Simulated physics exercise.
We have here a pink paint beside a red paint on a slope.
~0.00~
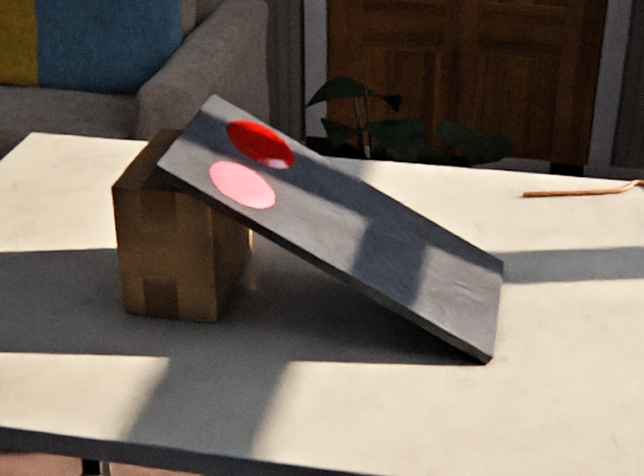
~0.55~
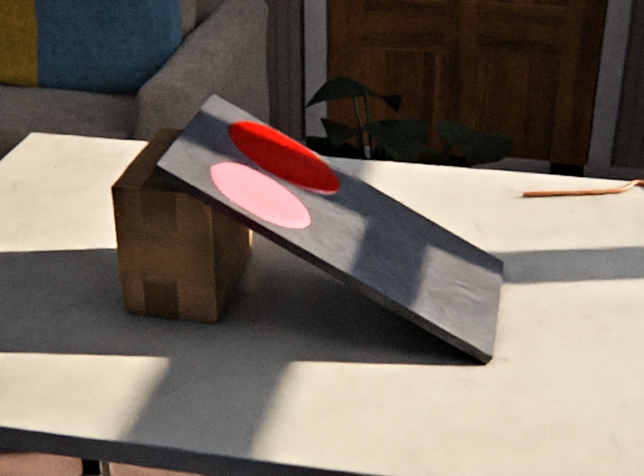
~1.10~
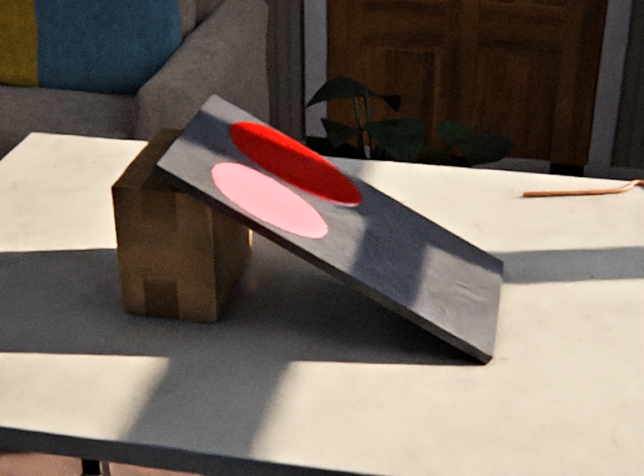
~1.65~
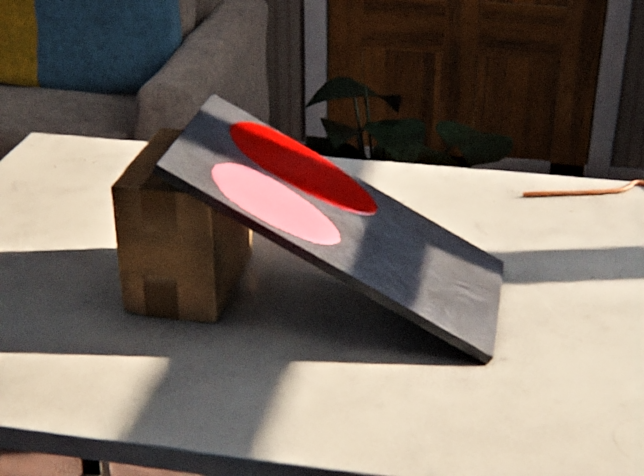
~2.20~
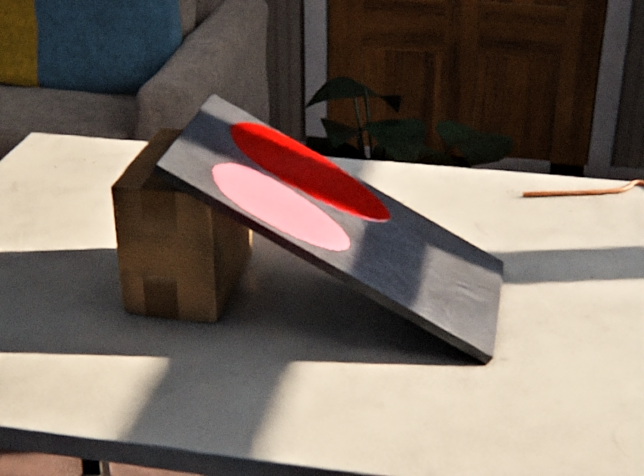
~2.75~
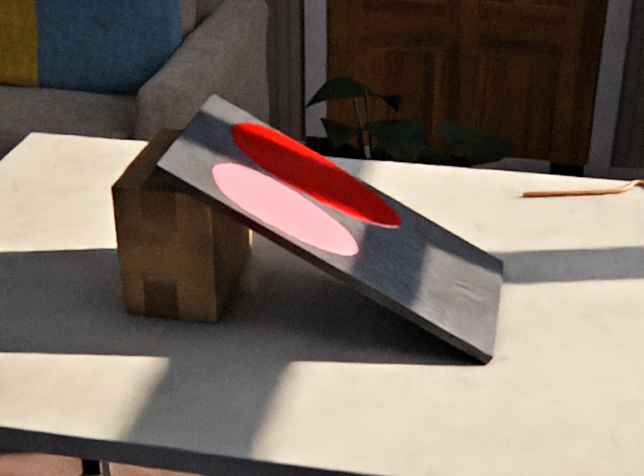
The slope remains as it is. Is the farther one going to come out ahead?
Yes, it wins.
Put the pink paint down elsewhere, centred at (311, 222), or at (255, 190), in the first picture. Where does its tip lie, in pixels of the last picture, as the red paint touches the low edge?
(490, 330); (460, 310).
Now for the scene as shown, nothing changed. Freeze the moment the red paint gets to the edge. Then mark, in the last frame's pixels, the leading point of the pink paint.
About (434, 293) in pixels.
After 6.7 s, the pink paint is three quarters of the way down; the red paint is three quarters of the way down.
After 10.2 s, the pink paint is three quarters of the way down; the red paint is close to the edge.
After 12.9 s, the pink paint is three quarters of the way down; the red paint is at the low edge.
